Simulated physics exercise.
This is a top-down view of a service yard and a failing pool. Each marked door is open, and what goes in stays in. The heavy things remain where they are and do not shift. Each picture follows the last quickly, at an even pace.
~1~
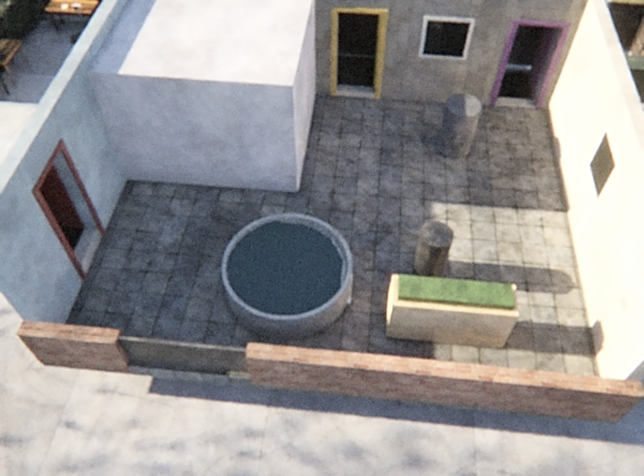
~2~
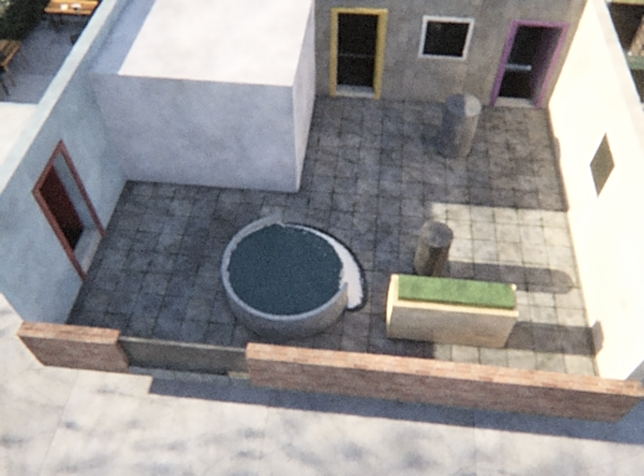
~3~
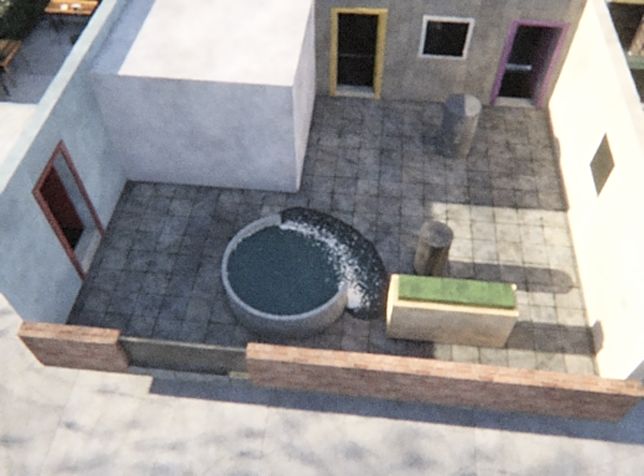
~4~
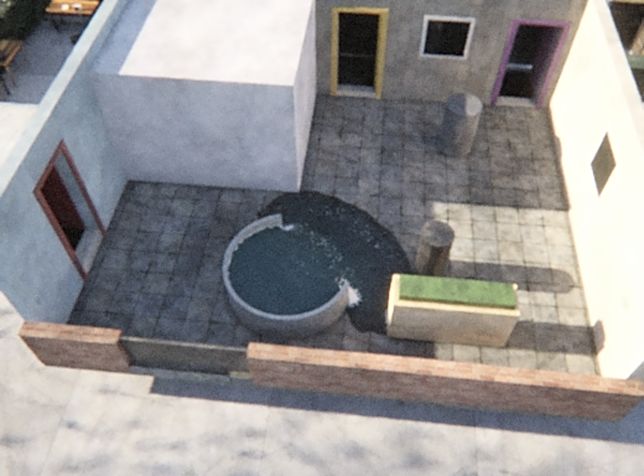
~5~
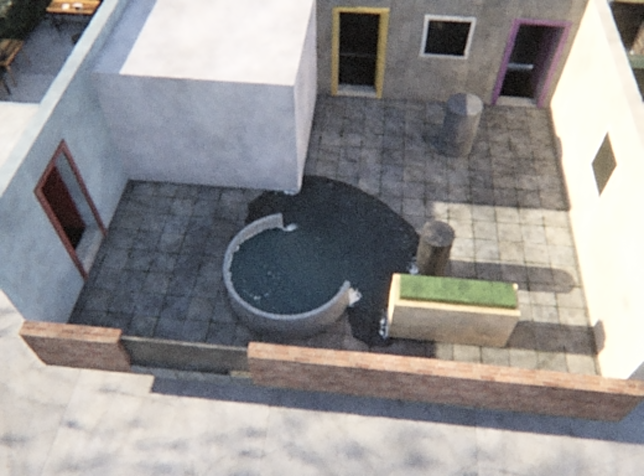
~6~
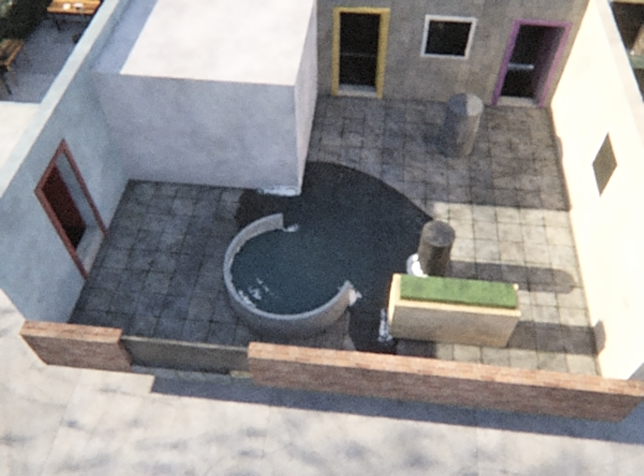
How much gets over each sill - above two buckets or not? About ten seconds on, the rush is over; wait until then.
At the red door, not above two buckets. At the purple door, above two buckets. At the yellow door, not above two buckets.
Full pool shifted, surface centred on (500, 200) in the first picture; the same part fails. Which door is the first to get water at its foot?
Purple one.
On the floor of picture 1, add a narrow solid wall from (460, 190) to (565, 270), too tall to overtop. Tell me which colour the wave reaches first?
Answer: The yellow door.
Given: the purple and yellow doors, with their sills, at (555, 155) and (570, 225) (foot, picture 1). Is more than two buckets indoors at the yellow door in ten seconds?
Afterwards, the yellow one stays beneath the mark.
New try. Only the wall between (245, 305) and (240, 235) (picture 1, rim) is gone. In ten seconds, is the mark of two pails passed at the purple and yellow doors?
My guess is that the purple stays short of it while the yellow stays short of it.
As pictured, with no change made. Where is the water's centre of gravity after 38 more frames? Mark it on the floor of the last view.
I'd put it at around (427, 184).
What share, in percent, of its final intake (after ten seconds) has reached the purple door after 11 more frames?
Around 0 in a hundred.
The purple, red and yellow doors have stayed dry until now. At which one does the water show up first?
I'd go with the yellow one.
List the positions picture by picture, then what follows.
In the first picture, still water in the round tank at (287, 266).
In the second picture, water pours out on the round tank's far side and has run to (357, 306).
In the third picture, the front is at (374, 313), out from the gap on the round tank's far side.
In the fourth picture, the front is at (385, 330), out from the gap on the round tank's far side.
In the fifth picture, water pours out on the round tank's far side and has run to a hidden place.
In the sixth picture, water pours out on the round tank's far side and has run to a hidden place.
A moment on, water covers 40 % of the floor; the red door not reached, the purple door not reached, the yellow door not reached.
Next, water covers 55 % of the floor; the red door not reached, the purple door not reached, the yellow door wet at the sill, nothing in.
Then, water covers 65 % of the floor; the red door not reached, the purple door under two buckets in, the yellow door wet at the sill, nothing in.
Later, water covers 70 % of the floor; the red door wet at the sill, nothing in, the purple door over two buckets in, the yellow door under two buckets in.
In the end, water covers 75 % of the floor; the red door wet at the sill, nothing in, the purple door far over two buckets in, the yellow door under two buckets in.
